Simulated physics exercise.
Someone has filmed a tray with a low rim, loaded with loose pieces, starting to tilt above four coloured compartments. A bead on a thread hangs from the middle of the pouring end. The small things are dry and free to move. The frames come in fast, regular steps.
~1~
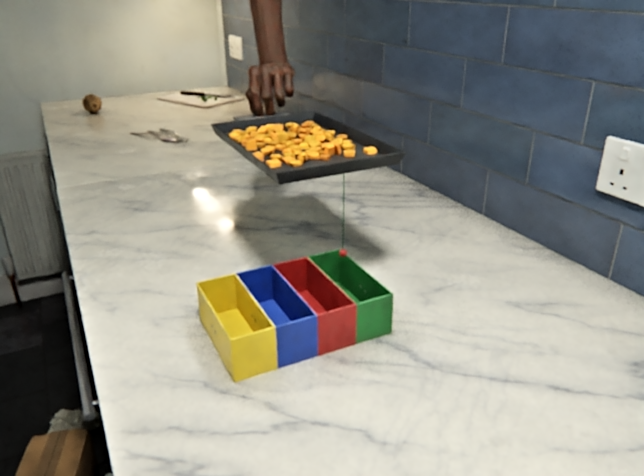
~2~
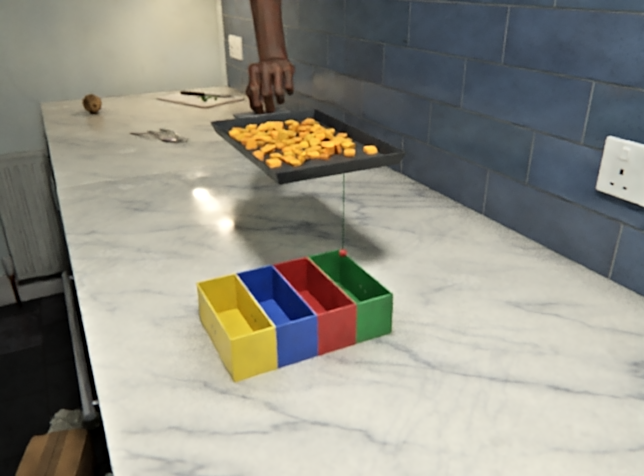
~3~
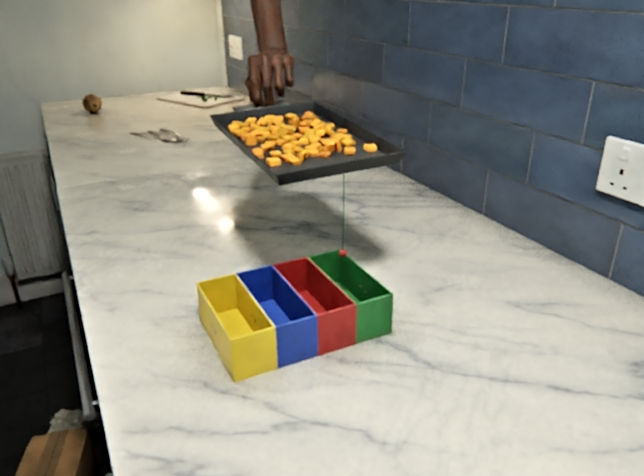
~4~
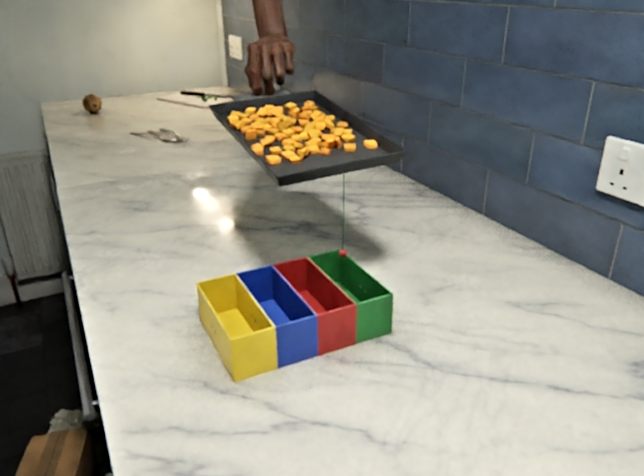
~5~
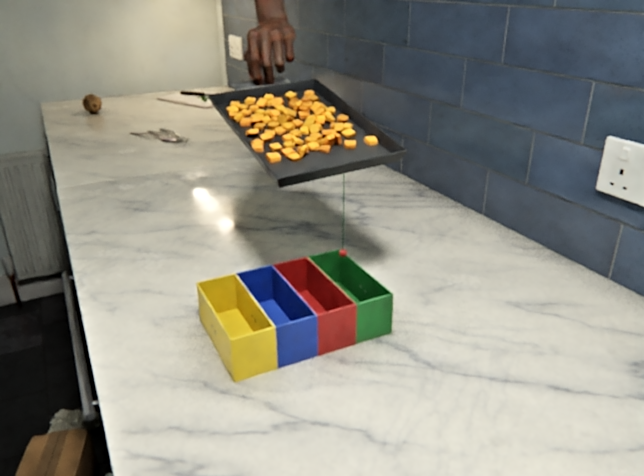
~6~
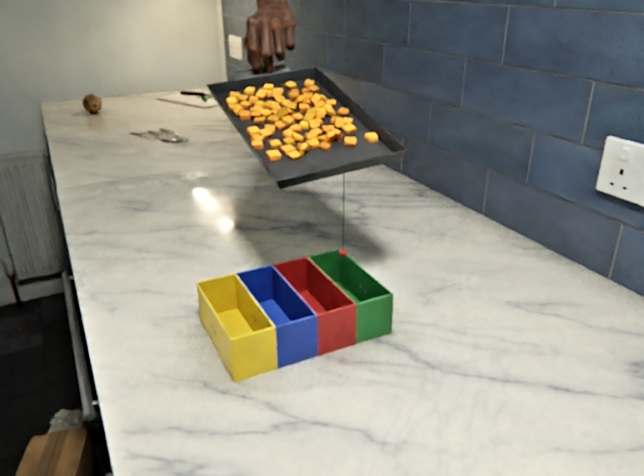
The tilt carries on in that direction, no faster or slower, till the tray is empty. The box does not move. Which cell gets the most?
The red one ends fullest.
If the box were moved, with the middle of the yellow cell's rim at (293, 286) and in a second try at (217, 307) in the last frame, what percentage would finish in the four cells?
In turn 90 and 80 in a hundred.
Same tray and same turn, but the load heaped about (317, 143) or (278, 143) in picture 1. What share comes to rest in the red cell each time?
In turn 50 and 40 in a hundred.
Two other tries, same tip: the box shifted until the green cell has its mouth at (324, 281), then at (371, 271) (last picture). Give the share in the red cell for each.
The first gives 40 %, the second 30 %.
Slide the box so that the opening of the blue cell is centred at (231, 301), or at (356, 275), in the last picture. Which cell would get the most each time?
At the first place the green one, at the second yellow.
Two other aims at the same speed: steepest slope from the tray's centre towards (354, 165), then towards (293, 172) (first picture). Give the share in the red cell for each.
The first gives 0 %, the second 40 %.
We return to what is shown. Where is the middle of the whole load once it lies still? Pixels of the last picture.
Around (316, 321).
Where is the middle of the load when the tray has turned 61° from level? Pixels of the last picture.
At about (313, 164).
Just after the last frame, tray tipped steeply; the larger part on the tray; just a few in the blue cell; about a tenth falling or outside the box.
A moment on, tray tipped past a quarter turn; about a tenth on the tray; roughly a third in the red cell; roughly a quarter in the blue cell; roughly a quarter in the green cell; just a few in the yellow cell; roughly a quarter falling or outside the box.
Further on, tray tipped past a quarter turn; roughly half in the red cell; roughly a quarter in the blue cell; roughly a quarter in the green cell; just a few in the yellow cell; about a tenth falling or outside the box.
When it is over, tray tipped past a quarter turn; roughly half in the red cell; roughly a quarter in the blue cell; roughly a quarter in the green cell; just a few in the yellow cell; about a tenth outside the box.
